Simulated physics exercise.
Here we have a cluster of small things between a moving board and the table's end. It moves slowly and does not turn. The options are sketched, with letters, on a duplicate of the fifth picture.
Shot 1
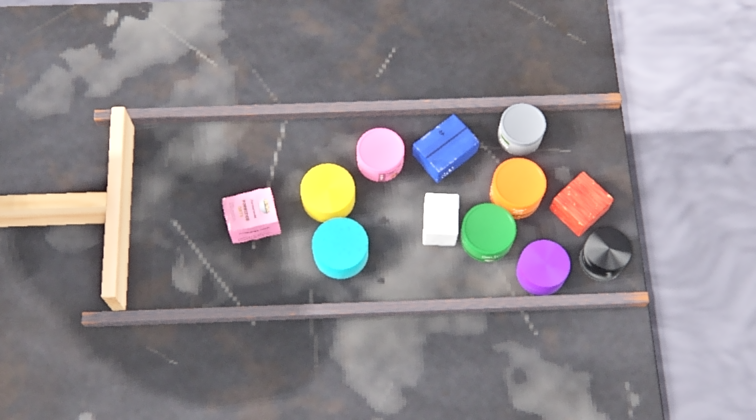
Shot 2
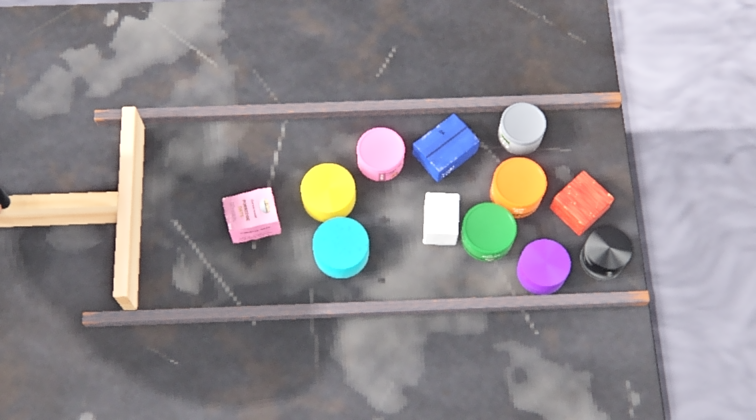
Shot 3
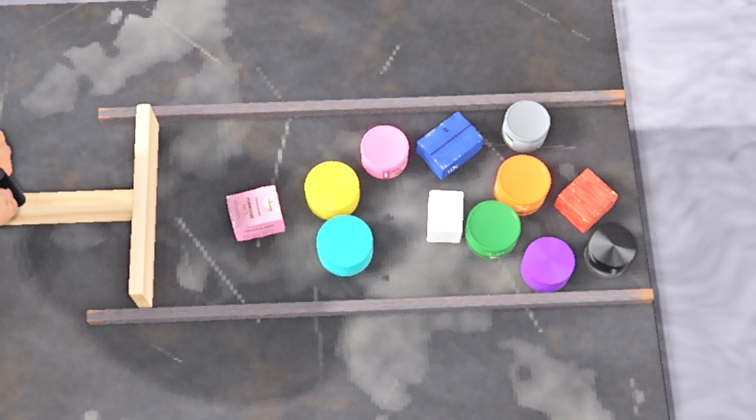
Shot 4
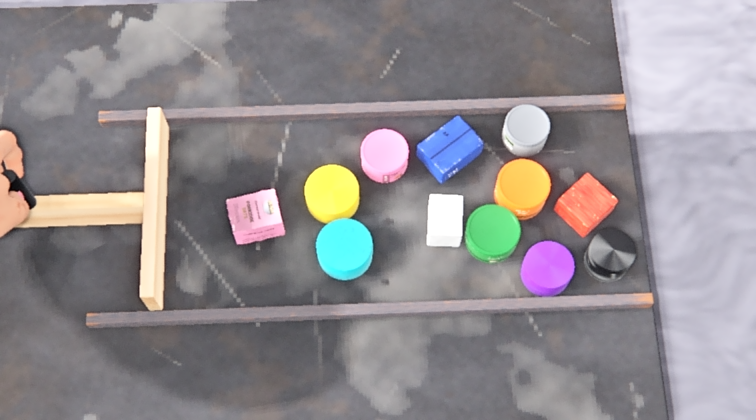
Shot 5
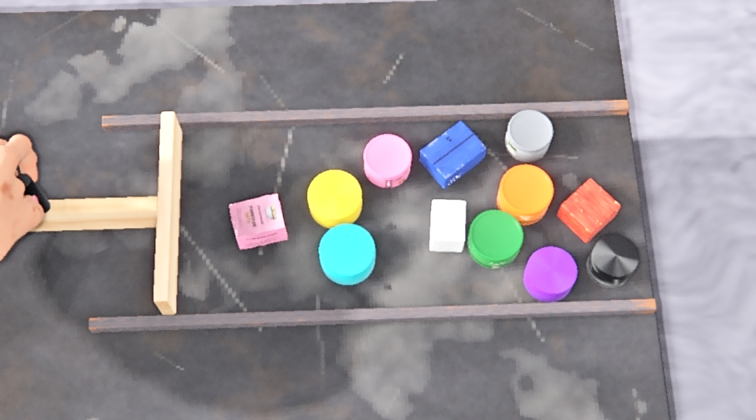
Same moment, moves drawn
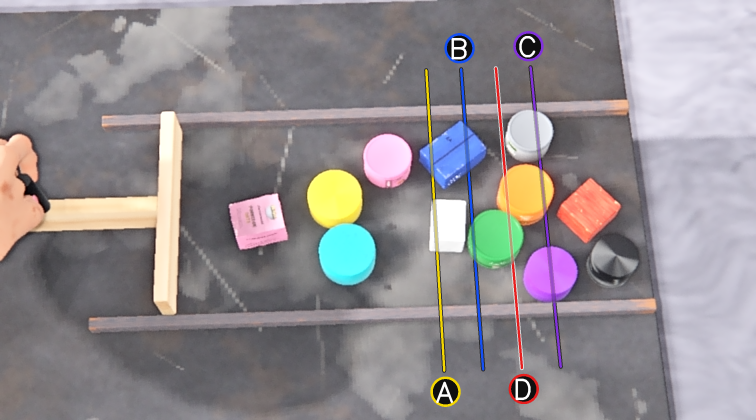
A hand came into view at the left, holding a wooden pusher that slid slowly right between two rails toward a pink box, while the scattered colourful tubs and boxes stayed in place.
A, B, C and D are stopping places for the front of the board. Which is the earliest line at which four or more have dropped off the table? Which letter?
Stop at C.
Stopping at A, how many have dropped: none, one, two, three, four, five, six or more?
In all, none.
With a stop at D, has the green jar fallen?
No.
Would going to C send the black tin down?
Yes.
On the marked copy, A at (435, 212); B at (472, 211); C at (545, 209); D at (508, 210).
Following C. Soon after the start, board (302, 199); pink tub (398, 148); turquoise pot (367, 264).
Later, board (438, 194); red block (595, 208); purple tin (572, 277).
In the end, board (545, 191); black tin over the edge; red block over the edge; four fallen.
As for the rest, A drops none; B drops none; D drops only one.
